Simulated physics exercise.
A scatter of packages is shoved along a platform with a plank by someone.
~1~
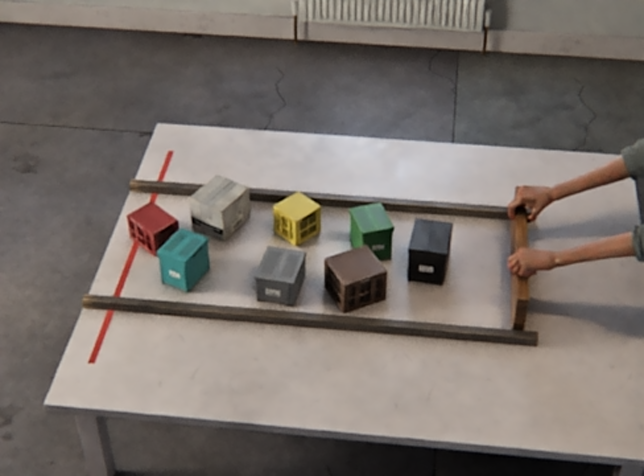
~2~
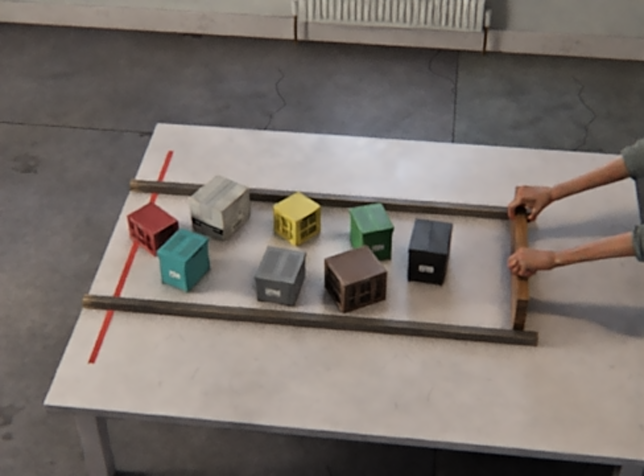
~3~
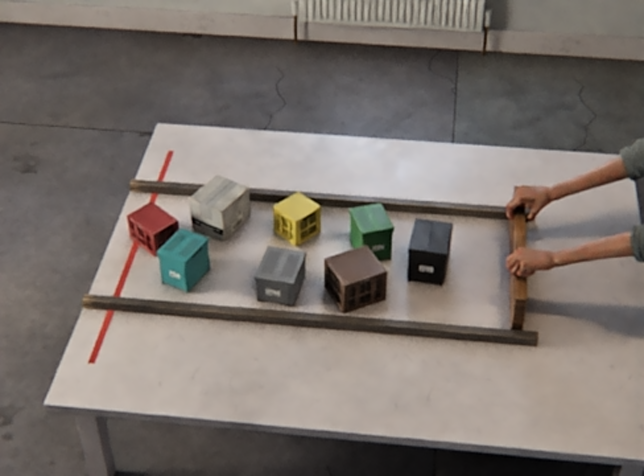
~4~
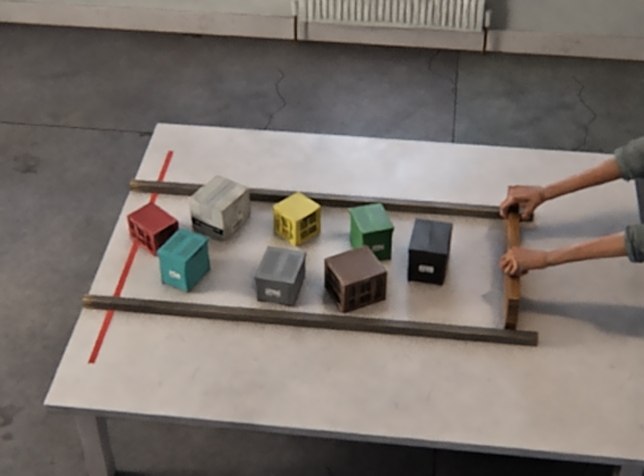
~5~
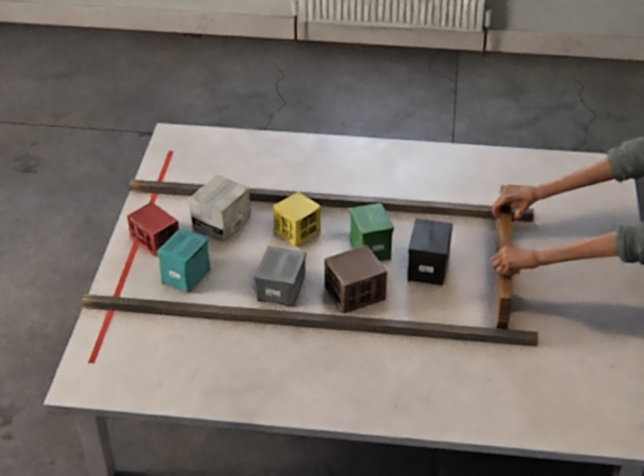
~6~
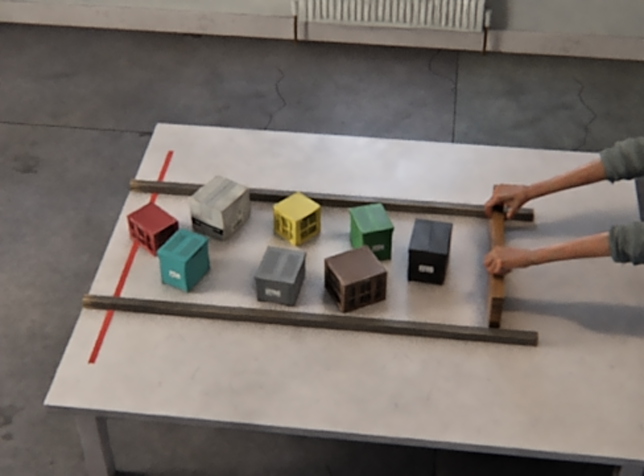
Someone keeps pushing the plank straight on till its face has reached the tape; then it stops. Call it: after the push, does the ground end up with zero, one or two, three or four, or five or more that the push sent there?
The ground ends up with three or four.
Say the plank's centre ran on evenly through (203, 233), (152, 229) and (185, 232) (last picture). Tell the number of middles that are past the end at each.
Respectively 1, 4 and 1.
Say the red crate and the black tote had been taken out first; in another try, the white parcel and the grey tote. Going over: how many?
The counts: 4 and 2.
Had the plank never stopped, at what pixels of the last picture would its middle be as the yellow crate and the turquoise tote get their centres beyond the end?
Middle approx. at (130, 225), then approx. at (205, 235).
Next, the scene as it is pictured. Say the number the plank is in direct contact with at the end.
Number in contact with it: 4.
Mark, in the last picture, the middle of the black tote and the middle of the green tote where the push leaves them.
The black tote comes to rest close to (112, 237), while the green tote rests close to (122, 210).
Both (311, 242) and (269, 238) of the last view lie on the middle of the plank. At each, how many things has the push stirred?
At the first point the count is 6, at the second it's 7.
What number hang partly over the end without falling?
The number would be 4.
Soon after, none off yet; red crate at rest near (154, 229); turquoise tote at rest near (184, 261); white parcel at rest near (220, 208).
By the end, the number that fall off is three or four; fallen, grey tote, white parcel, turquoise tote and red crate.
